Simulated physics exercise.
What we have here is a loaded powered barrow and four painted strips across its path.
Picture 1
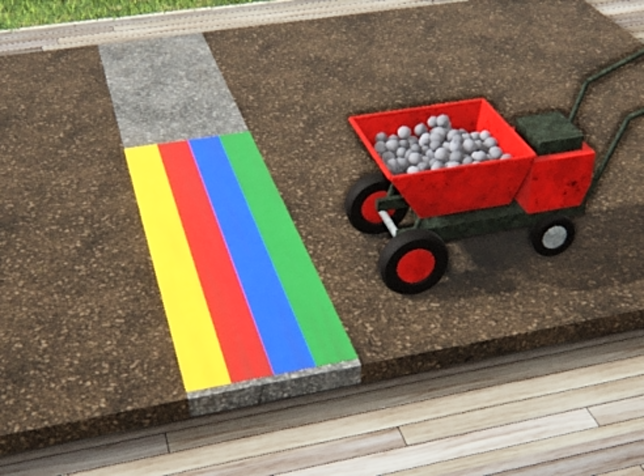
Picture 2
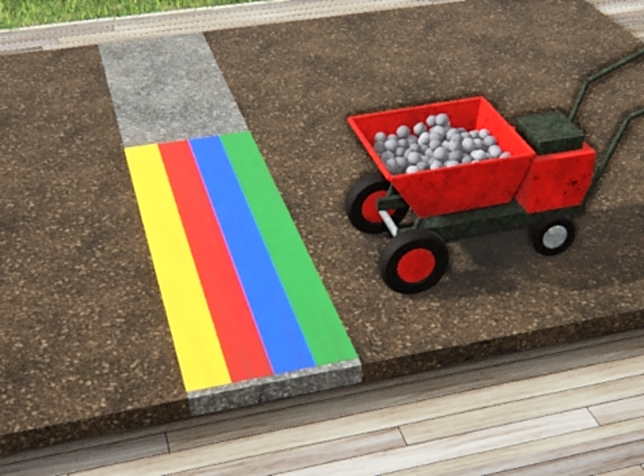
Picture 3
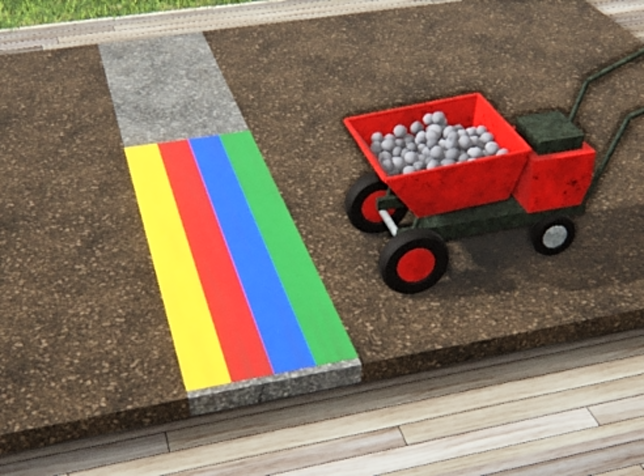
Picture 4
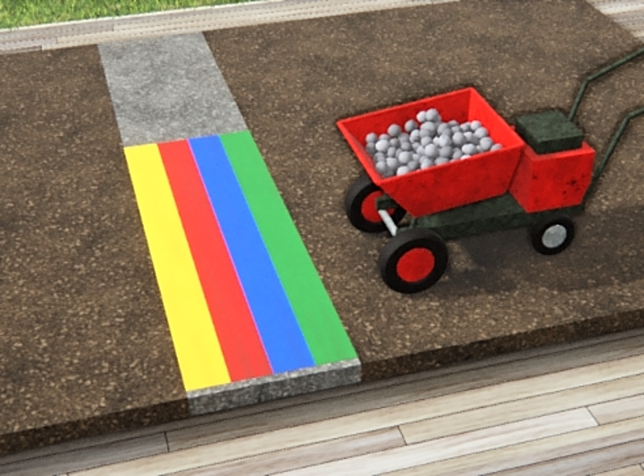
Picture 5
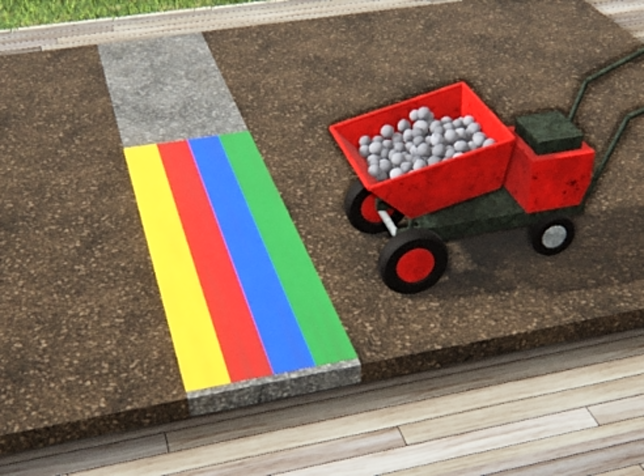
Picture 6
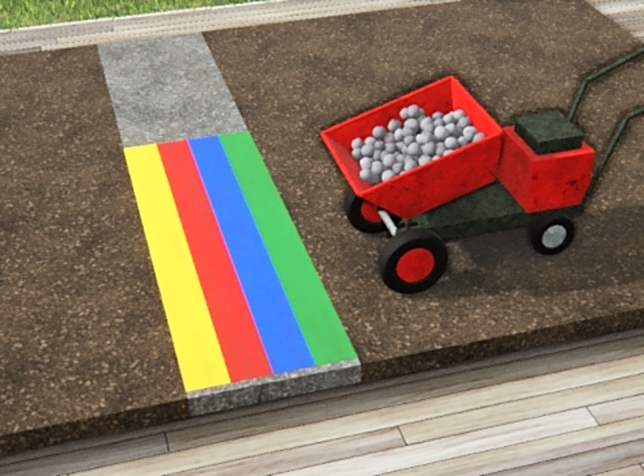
On a brown, speckled earthen slab edged by pale wooden planks, with grass at the upper left, the view looks down at an angle. A red powered barrow with dark handles and a skip of round grey cobbles stands at right, beside yellow, red, blue and green strips running left to right. The skip, level at first, gradually tilts forward to the left, while the wheels and camera stay still.
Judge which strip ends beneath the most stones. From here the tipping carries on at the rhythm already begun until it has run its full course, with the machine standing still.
Beneath the most stones: The blue strip.
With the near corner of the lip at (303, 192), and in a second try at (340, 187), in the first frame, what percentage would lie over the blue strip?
The first stop gives 0 per cent; the second gives 0 per cent.
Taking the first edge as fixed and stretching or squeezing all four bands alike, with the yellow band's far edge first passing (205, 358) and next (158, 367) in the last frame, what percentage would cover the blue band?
Roughly 30 per cent, and 30 per cent.
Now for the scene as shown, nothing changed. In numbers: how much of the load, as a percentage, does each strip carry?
The green strip gets close to 15, the blue strip close to 35, the red strip close to 20 and the yellow strip close to 5.
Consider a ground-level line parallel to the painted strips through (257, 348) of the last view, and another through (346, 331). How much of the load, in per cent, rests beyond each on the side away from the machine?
Close to 20 per cent, then close to 80 per cent.
Soon after the last picture, skip tipped steeply; all in the skip.
A little later, skip tipped right over; most in the skip; a stray few over the green strip; a small part over the blue strip; a stray few over the red strip; a stray few falling.
Later still, skip tipped right over; about a quarter in the skip; a small part over the green strip; about a third over the blue strip; about a quarter over the red strip; a small part over the yellow strip; a stray few off the paint.
At rest, skip tipped right over; about a quarter in the skip; a small part over the green strip; about a third over the blue strip; about a quarter over the red strip; a small part over the yellow strip; a small part off the paint.
